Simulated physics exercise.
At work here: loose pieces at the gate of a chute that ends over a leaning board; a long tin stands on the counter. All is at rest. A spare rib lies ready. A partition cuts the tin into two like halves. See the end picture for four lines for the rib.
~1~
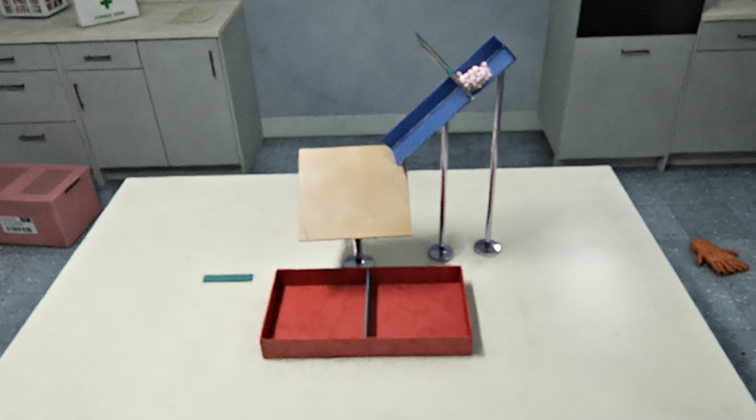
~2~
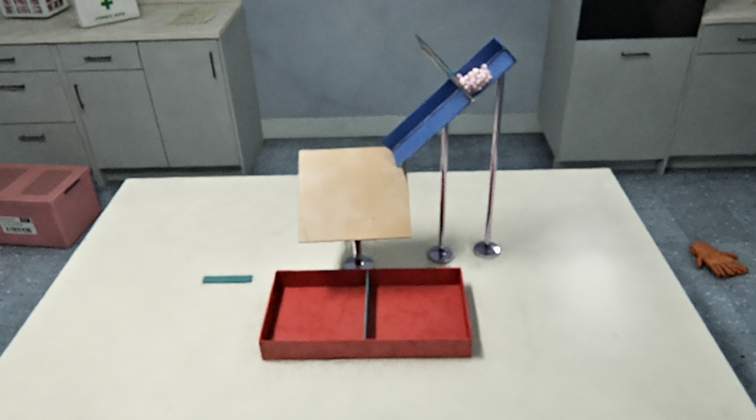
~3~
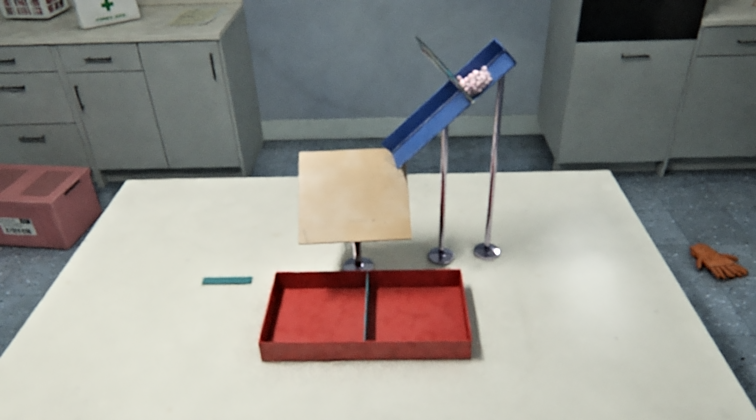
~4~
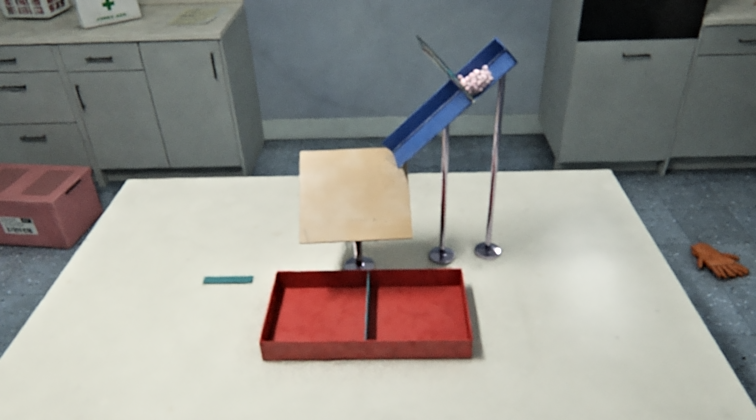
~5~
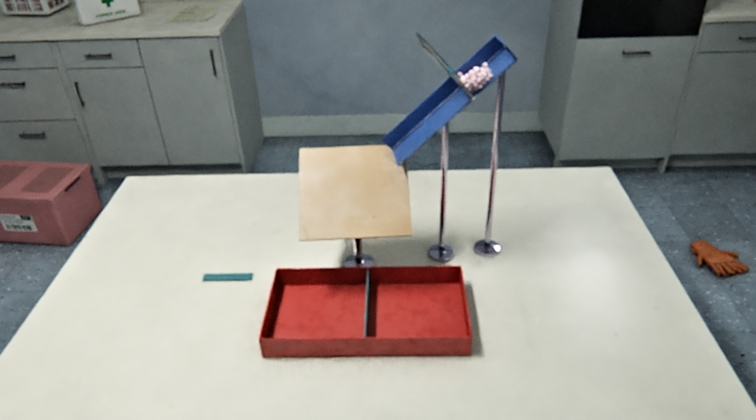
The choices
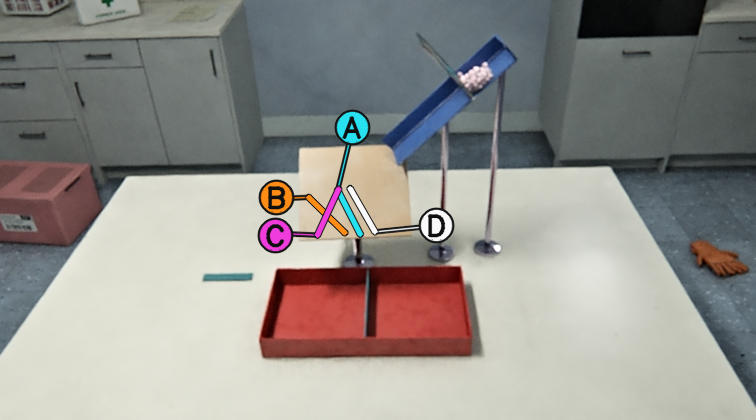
A long red tin sits still below a tilted board and a blue chute holding pale pearls.
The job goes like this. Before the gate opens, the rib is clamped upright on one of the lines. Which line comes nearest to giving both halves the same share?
Line B does it best.
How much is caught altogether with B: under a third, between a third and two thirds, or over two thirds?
Over two thirds.
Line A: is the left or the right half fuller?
Right.
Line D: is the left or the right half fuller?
The right half.
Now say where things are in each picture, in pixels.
Load behind the gate (472, 79), sugar pearls; lip of the chute (395, 158), sloping fairly steeply, in the first picture.
Middle of the board (354, 192), tilted fairly steeply; middle of its low edge (355, 240); of its high edge (352, 148), in the second picture.
Front corners of the tin (258, 343) and (471, 340); front end of its middle wall (364, 341); gate still shut (453, 79), in the third picture.
Middle of the load (473, 83); lip (396, 161), in the fourth picture.
Middle of the load (473, 80); lip (396, 158), in the fifth picture.
On the marked copy, line A from (337, 189) to (360, 234); line B from (308, 197) to (344, 232); line C from (338, 189) to (317, 235); line D from (350, 188) to (374, 231).
Choosing A, of what is caught, about a tenth in the left half, almost all in the right.
Choosing B, of what is caught, roughly a third in the left half, roughly two thirds in the right.
Choosing C, of what is caught, almost all in the left half, just a few in the right.
Choosing D, of what is caught, about a tenth in the left half, almost all in the right.
